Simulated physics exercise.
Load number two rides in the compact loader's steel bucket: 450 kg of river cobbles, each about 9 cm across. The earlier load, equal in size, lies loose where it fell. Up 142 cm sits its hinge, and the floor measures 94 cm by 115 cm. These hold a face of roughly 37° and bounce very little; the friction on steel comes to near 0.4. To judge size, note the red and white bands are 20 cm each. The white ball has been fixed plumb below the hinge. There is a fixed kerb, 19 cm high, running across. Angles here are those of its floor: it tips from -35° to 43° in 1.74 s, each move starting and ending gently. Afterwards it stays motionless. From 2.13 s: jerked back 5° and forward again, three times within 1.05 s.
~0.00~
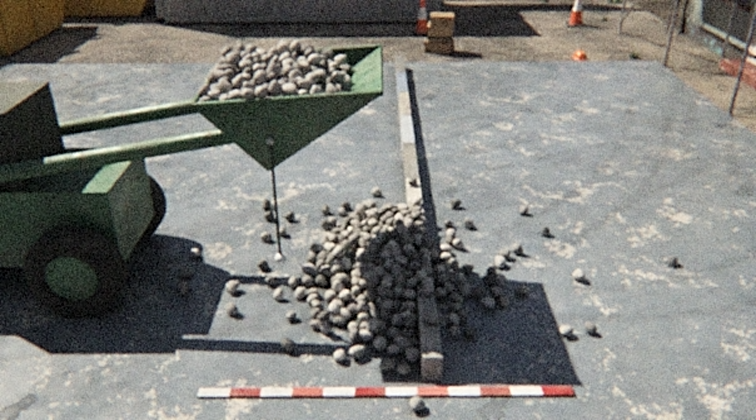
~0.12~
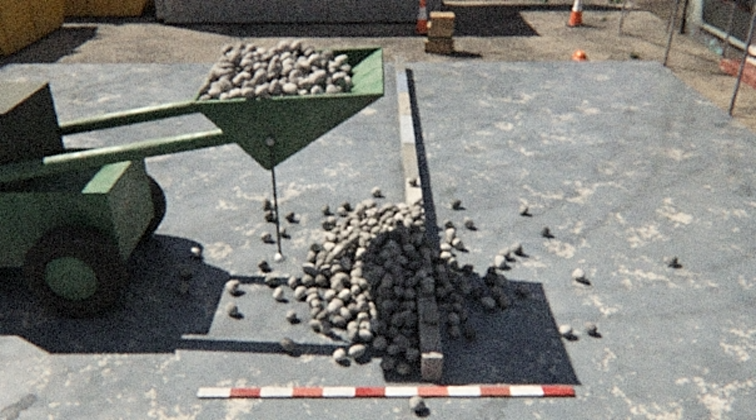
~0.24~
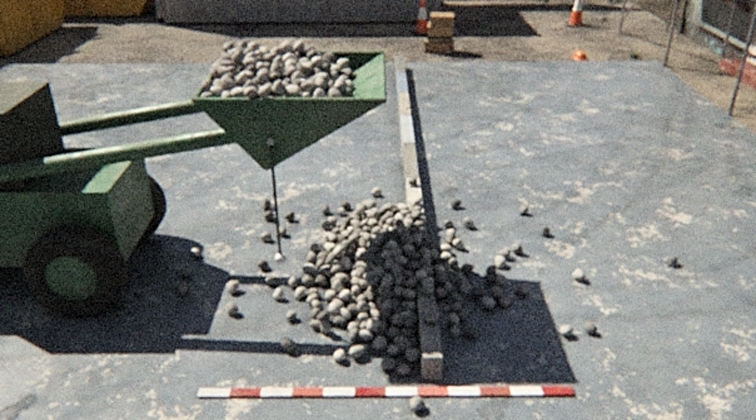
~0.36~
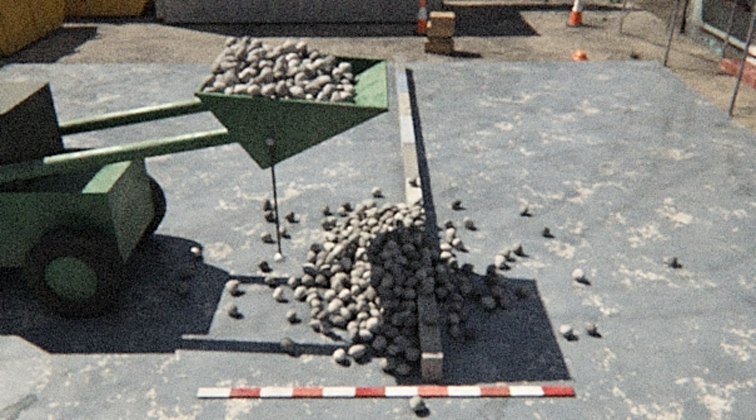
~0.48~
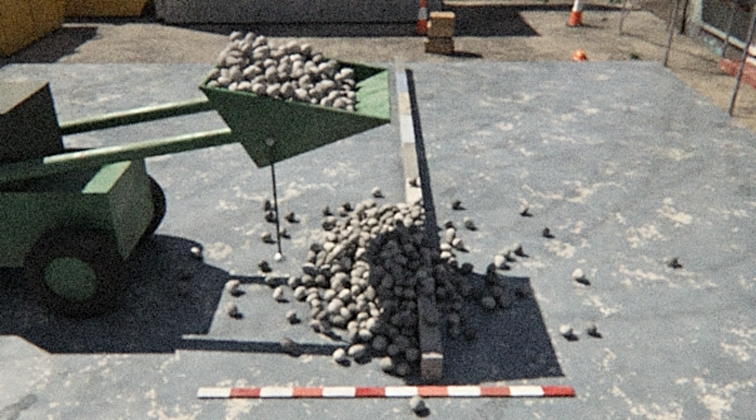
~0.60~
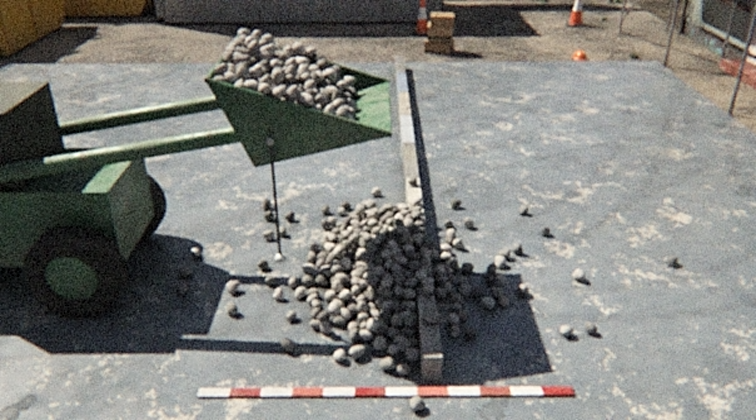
Green loader bucket full of rounded grey stones slowly tilting its right edge downward above a loose heap piled against a low kerb.
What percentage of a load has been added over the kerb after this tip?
39 %.
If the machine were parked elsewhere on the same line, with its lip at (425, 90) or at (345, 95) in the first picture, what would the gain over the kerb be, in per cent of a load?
About 90 per cent for the first, 10 per cent for the second.
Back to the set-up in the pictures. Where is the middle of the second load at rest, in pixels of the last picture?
Roughly at (400, 261) in the last picture.
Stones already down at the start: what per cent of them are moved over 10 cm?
About 20 %.
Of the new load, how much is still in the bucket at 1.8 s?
20 %.
After 1.3 s the floor is at 31°; in per cent of one load, 94 in the bucket, 98 on this side of the kerb, 10 over the kerb; the foremost stones are at (564, 268).
After 1.8 s the floor is at 43°; in per cent of one load, 21 in the bucket, 162 on this side of the kerb, 20 over the kerb; the foremost stones are at (564, 268).
After 3.6 s the floor is at 43°; in per cent of one load, 0 in the bucket, 153 on this side of the kerb, 50 over the kerb; the foremost stones are at (592, 261).
After 6.3 s the floor is at 43°; in per cent of one load, 0 in the bucket, 153 on this side of the kerb, 50 over the kerb; the foremost stones are at (592, 261). Net gain over the kerb, 39.
